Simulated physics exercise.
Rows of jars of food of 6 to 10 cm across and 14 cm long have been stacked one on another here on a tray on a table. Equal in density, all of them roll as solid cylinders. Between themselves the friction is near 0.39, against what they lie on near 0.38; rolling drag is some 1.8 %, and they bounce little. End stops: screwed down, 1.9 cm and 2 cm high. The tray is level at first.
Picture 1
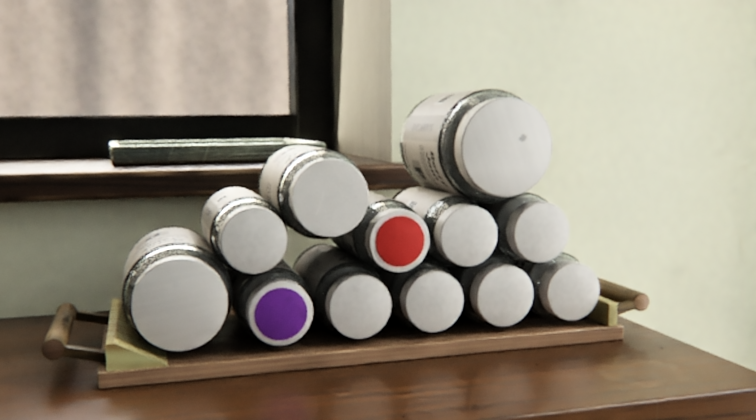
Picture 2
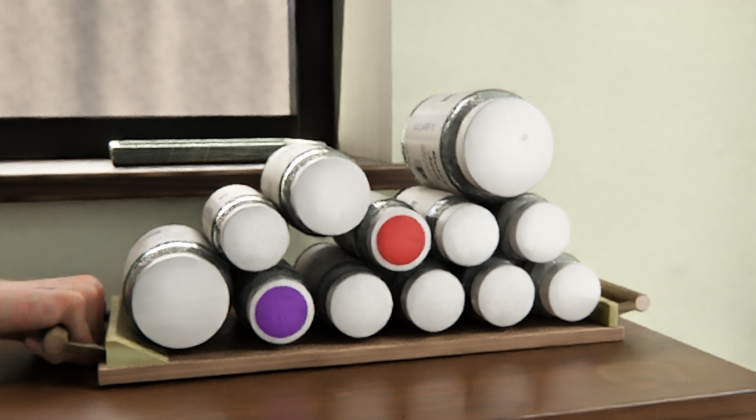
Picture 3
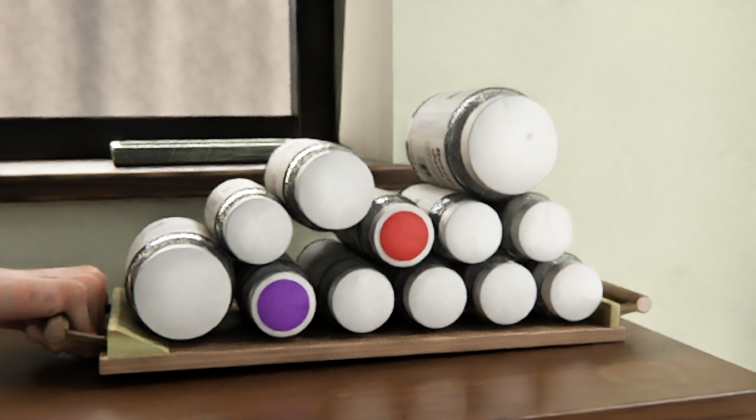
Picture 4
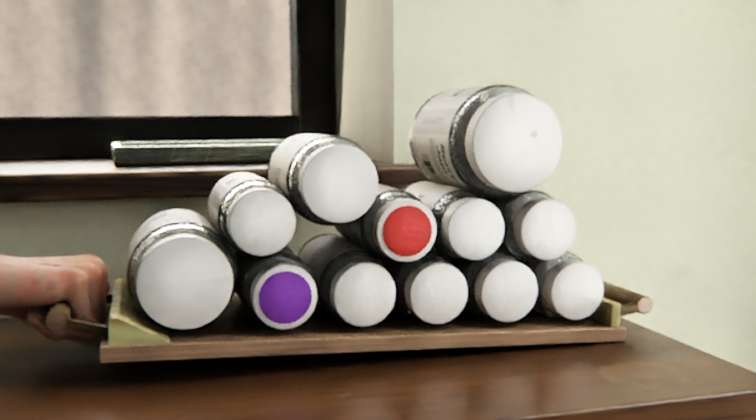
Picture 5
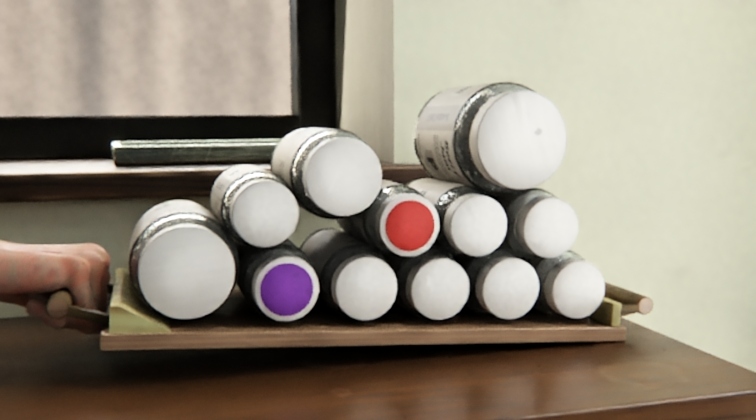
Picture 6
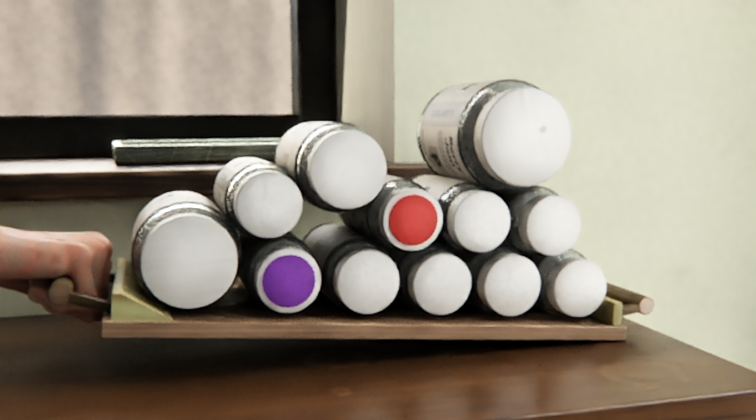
A stack of jars with pale lids lies sideways on a wooden tray, seen from the front on a brown table beside a dark-framed window and pale green wall. One lid low on the left is purple, one near the middle is red, and a large jar tops the right side. A hand grips the left handle and slowly raises that end slightly, the pile keeping its arrangement.
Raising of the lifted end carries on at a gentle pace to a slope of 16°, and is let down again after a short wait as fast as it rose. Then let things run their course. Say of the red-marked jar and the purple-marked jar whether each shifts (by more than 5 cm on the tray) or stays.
Red stays, purple stays.
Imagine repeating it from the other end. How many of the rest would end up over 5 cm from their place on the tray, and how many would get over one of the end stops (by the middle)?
It would be 12 and 10 respectively.
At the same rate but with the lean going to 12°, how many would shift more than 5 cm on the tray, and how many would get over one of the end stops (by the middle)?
0 and 0.
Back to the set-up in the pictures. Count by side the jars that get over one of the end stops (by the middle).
Counting left then right, it's 0 and 0.
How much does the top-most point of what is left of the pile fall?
Something like 0 cm, I'd say.
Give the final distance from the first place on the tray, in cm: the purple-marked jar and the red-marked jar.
Purple-marked jar: 1, red-marked jar: 0.
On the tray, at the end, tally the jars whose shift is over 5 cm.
Exactly 0 in total.
Another 1.94 s on from the last picture, left end up 9°; 0 now displaced over 5 cm; red 0.4 cm right; purple 0.8 cm right (moves measured on the tray).
Another 2.58 s on from the last picture, tray level; 0 now displaced over 5 cm; red 0.4 cm right; purple 0.8 cm right.
All still, 2.9 s past the final picture, 0 moved over 5 cm; not one over the end stops; red 0.4 cm right; purple 0.8 cm right; top of the pile 20 cm high, from 20 cm.
